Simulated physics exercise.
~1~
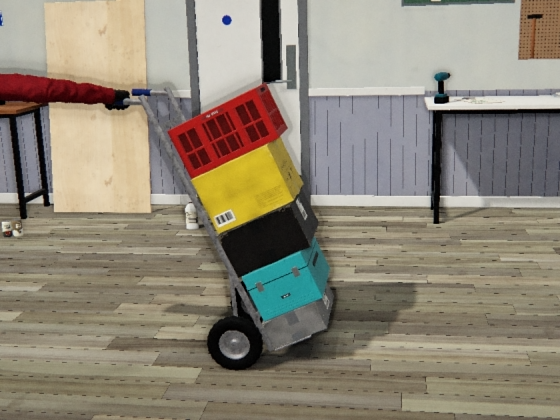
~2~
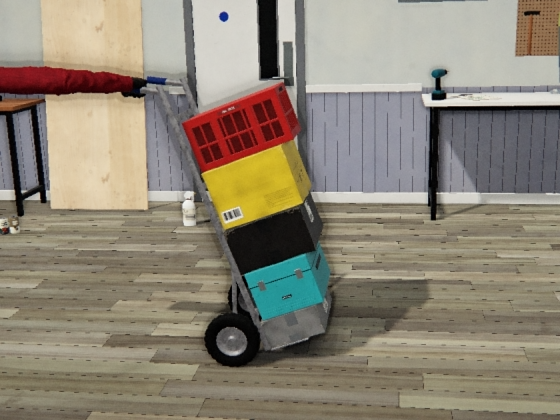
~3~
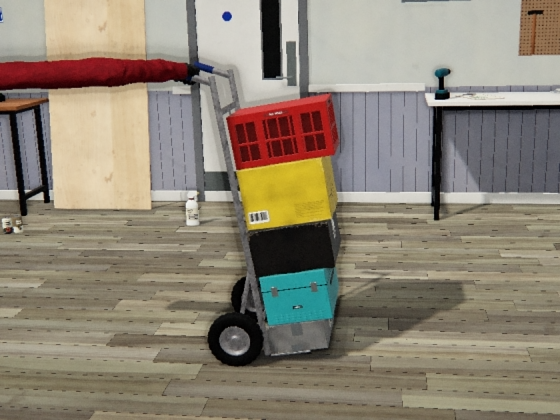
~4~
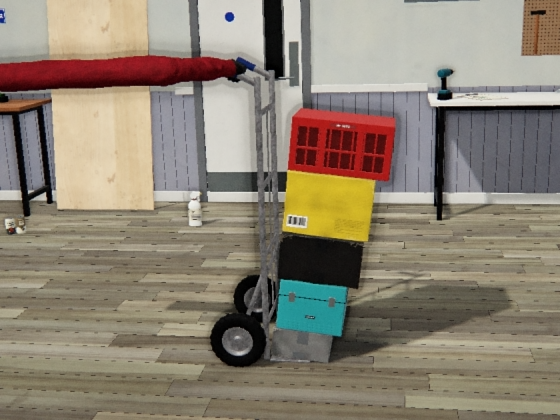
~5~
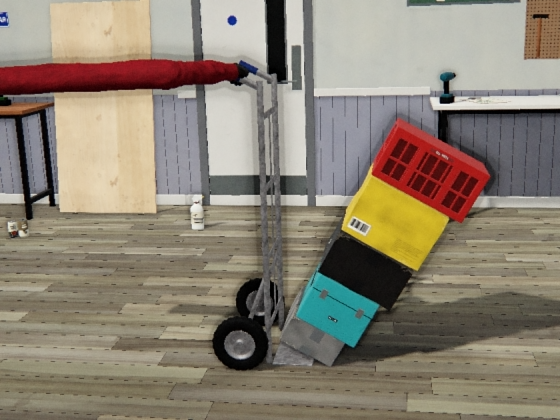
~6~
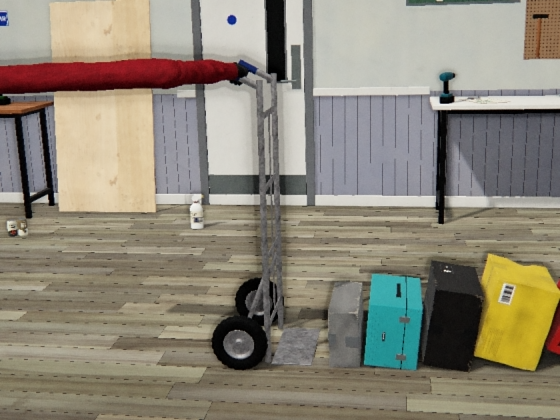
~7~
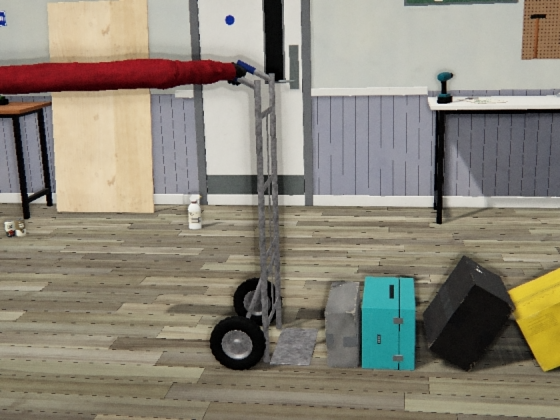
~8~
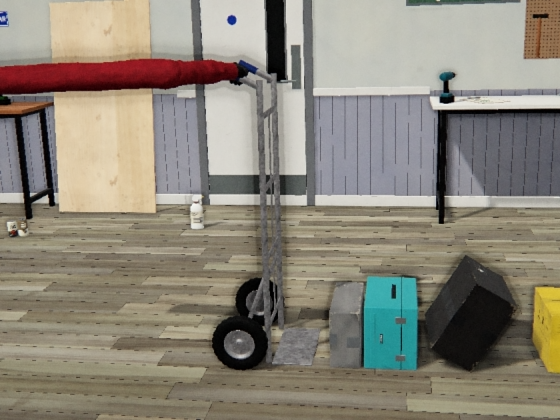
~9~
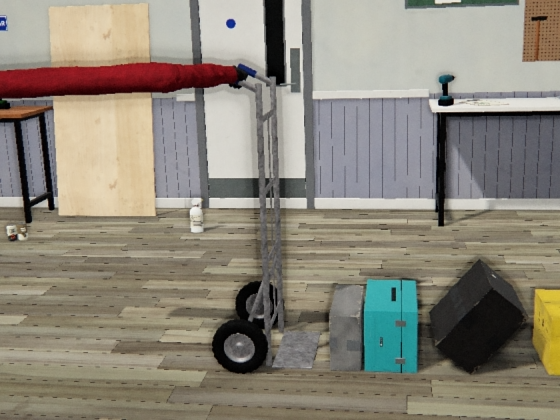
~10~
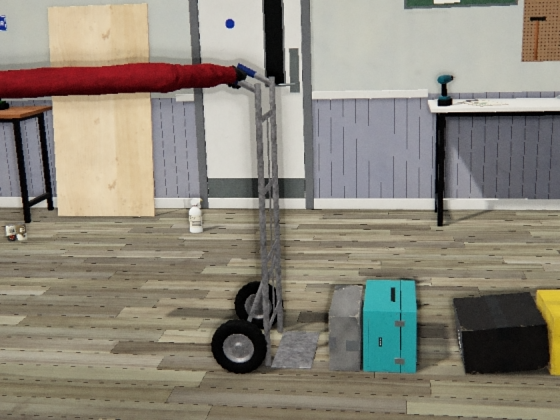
In a room with a wooden floor, a red-sleeved arm tipped a loaded hand truck upright, and the stacked crate, boxes and turquoise toolbox toppled forward to the right, ending strewn along the floor with the red crate out of sight.
